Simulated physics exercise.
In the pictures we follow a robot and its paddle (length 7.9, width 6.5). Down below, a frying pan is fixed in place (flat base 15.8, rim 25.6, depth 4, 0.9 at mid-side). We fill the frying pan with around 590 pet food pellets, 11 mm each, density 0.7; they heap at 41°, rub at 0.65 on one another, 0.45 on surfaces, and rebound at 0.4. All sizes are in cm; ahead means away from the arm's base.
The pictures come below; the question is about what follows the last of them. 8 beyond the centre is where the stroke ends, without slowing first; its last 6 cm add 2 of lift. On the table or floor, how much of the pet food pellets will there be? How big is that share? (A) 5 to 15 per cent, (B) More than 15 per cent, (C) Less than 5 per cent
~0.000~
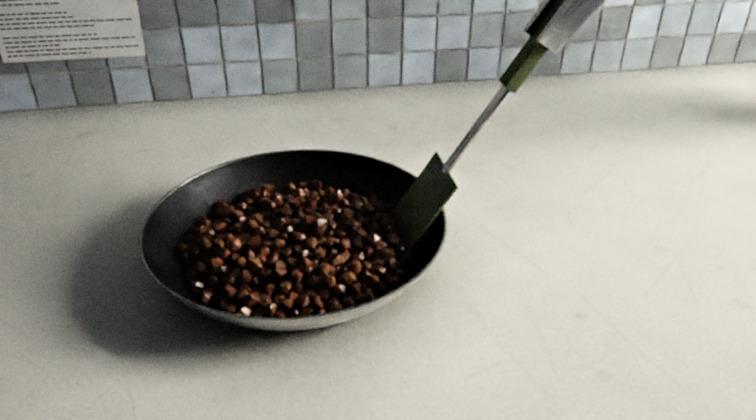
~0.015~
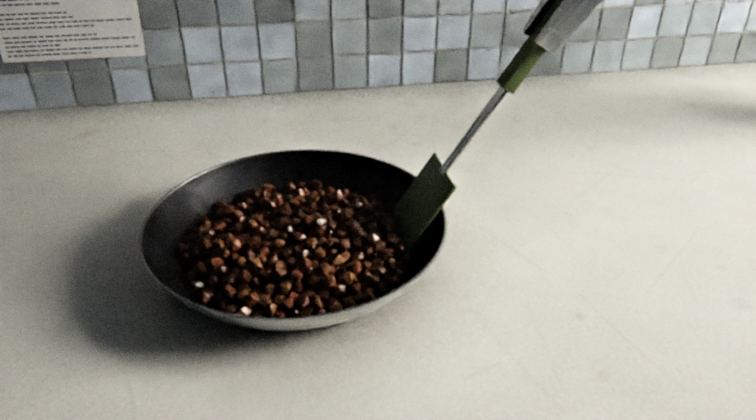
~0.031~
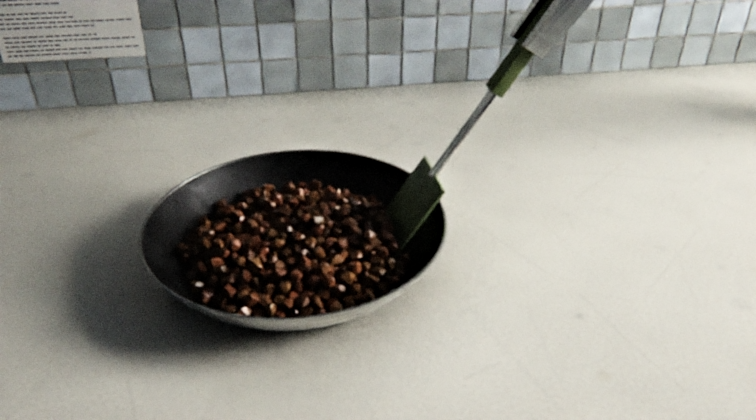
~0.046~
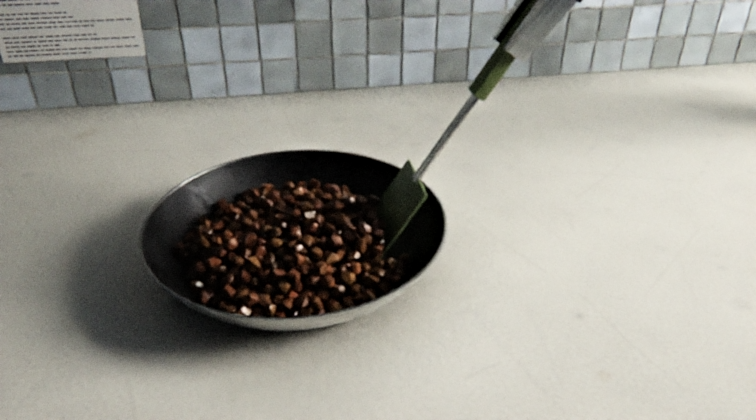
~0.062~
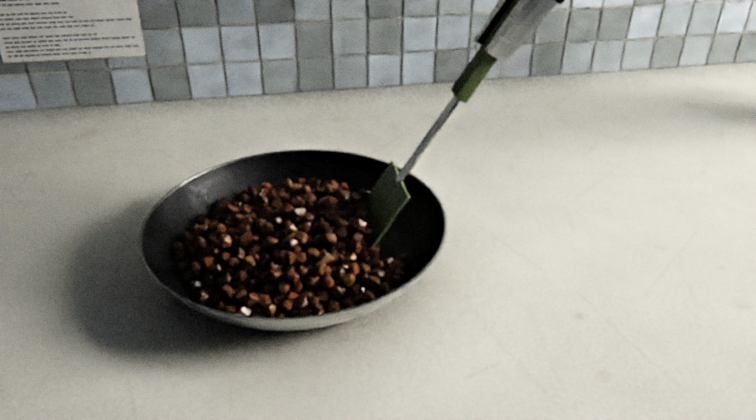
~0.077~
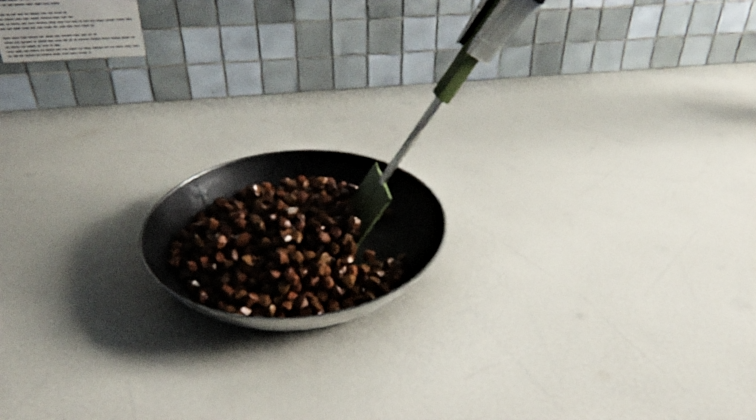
B.
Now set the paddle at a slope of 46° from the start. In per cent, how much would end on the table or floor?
Roughly 20 per cent.
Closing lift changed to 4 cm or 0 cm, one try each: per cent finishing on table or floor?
First try about 20 %, second try about 15 %.
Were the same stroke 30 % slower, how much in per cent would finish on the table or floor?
In that case, close to 15 per cent.
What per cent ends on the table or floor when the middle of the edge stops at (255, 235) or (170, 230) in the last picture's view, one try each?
About 5 and 35 per cent.
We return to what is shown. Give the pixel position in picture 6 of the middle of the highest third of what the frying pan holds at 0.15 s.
The middle lies somewhere about (226, 224).
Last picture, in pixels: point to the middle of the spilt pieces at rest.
My best guess is near (37, 286).
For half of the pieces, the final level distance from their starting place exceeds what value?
4 cm.
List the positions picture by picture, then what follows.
In the first frame, paddle top edge at (447, 168), sloping 57°; upper third of the load around (296, 235), from x 180 to 405, top at y 185; 594 in the frying pan.
In the second frame, paddle top edge at (445, 169), sloping 57°; upper third of the load around (297, 235), from x 180 to 405, top at y 185.
In the third frame, paddle top edge at (434, 173), sloping 57°; upper third of the load around (301, 234), from x 180 to 405, top at y 185.
In the fourth frame, paddle top edge at (418, 176), sloping 57°; upper third of the load around (300, 228), from x 180 to 405, top at y 185.
In the fifth frame, paddle top edge at (401, 178), sloping 57°; upper third of the load around (293, 225), from x 180 to 405, top at y 180.
In the sixth frame, paddle top edge at (383, 180), sloping 57°; upper third of the load around (288, 223), from x 175 to 405, top at y 180; 594 in the frying pan.
By 0.11 s, sloping 57°, highest piece 6 above the table; 594 in the frying pan.
By 0.15 s, sloping 57°, highest piece 6 above the table; 594 in the frying pan.
By 0.37 s, sloping 57°, highest piece 11 above the table; 470 in the frying pan, 110 on the table or floor, 14 on the blade or in flight.
By 1.42 s, sloping 57°, highest piece 5 above the table; 470 in the frying pan, 124 on the table or floor.
Final count, 470 in the frying pan, 124 on the table or floor. That is 21 % on the table or floor.
